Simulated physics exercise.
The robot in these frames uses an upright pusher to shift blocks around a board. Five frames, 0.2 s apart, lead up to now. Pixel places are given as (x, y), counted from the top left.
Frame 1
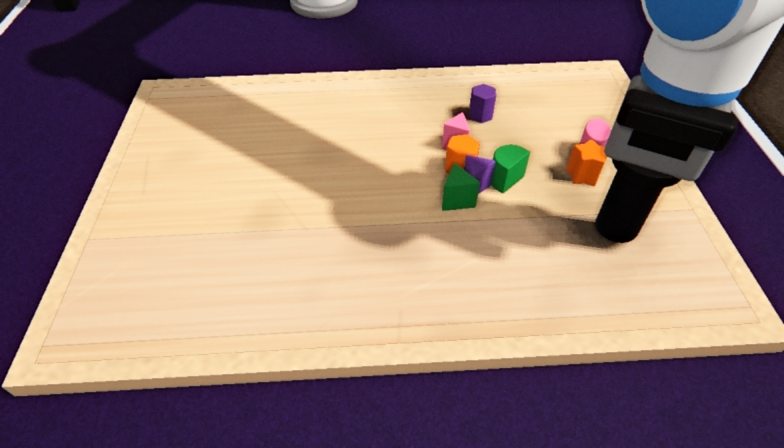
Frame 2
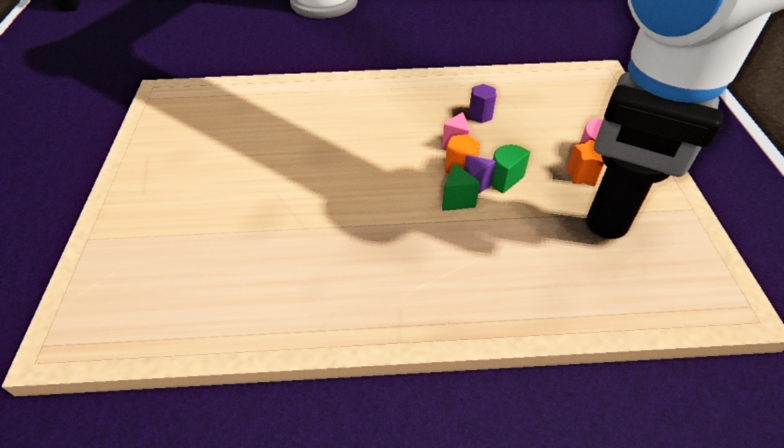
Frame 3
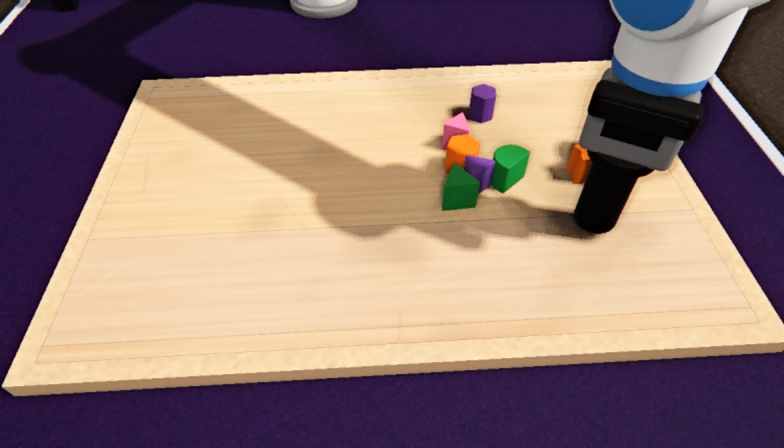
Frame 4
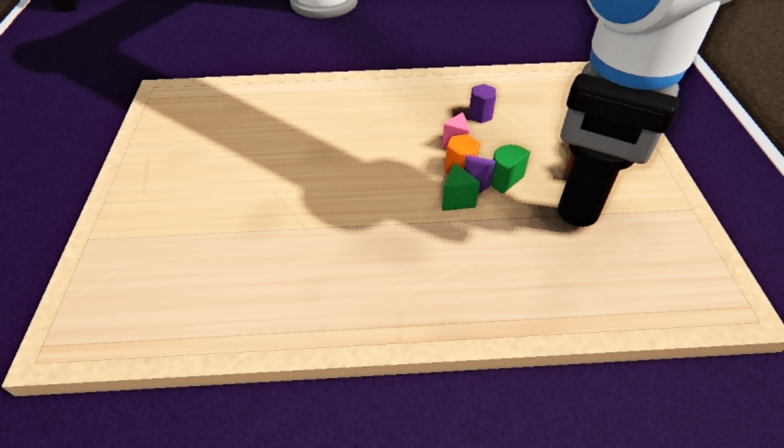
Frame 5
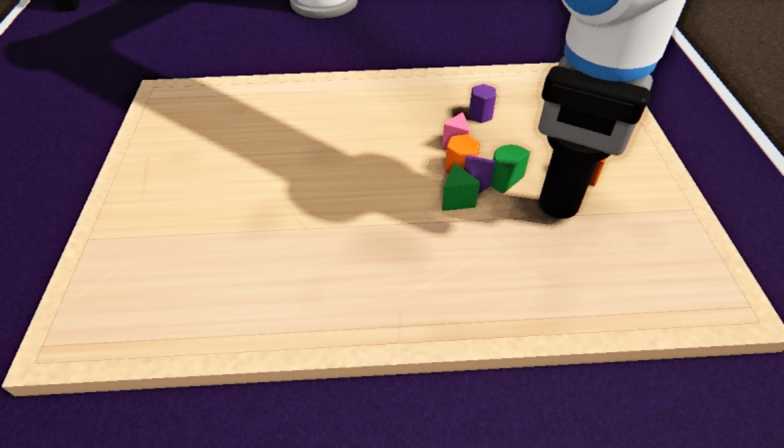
Robot arm with a black pusher sliding slowly left across a wooden board toward a cluster of colourful blocks, which stay still.
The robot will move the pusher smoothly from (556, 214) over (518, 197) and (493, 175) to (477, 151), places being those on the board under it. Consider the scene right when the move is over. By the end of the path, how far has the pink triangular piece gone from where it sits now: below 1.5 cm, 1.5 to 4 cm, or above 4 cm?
The distance will be below 1.5 cm.
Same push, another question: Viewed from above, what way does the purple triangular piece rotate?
It swings round anticlockwise.
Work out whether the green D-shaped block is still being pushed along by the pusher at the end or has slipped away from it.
Still in front.
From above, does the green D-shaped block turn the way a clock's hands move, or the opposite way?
It turns round clockwise.
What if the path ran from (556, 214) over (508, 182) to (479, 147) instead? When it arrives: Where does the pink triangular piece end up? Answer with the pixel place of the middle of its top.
At (437, 112).
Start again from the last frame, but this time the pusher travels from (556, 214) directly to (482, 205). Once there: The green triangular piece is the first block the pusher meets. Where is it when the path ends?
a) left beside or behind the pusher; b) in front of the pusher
The answer is b.
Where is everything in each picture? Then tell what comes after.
In the first picture, pusher tip (616, 229); block tops, pink triangular piece (459, 122); orange hexagonal block (464, 144); purple triangular piece (478, 163); green D-shaped block (510, 154).
In the second picture, pusher (607, 225); blocks unchanged.
In the third picture, pusher (594, 220); blocks unchanged.
In the fourth picture, pusher (578, 213); blocks unchanged.
In the fifth picture, pusher (558, 206); pink triangular piece (459, 122); orange hexagonal block (464, 144); purple triangular piece (478, 163); green D-shaped block (510, 154).
What follows on the original path. One third of the way, pusher (520, 188); green D-shaped block (508, 151), turned 10° clockwise.
Two thirds of the way, pusher (495, 166); orange hexagonal block (461, 143); purple triangular piece (472, 160), turned 55° anticlockwise; green D-shaped block (493, 129), turned 40° clockwise.
At the end, pusher (479, 142); pink triangular piece (453, 118); orange hexagonal block (454, 138), turned 40° anticlockwise; purple triangular piece (472, 160), turned 55° anticlockwise; green D-shaped block (481, 107), turned 60° clockwise.
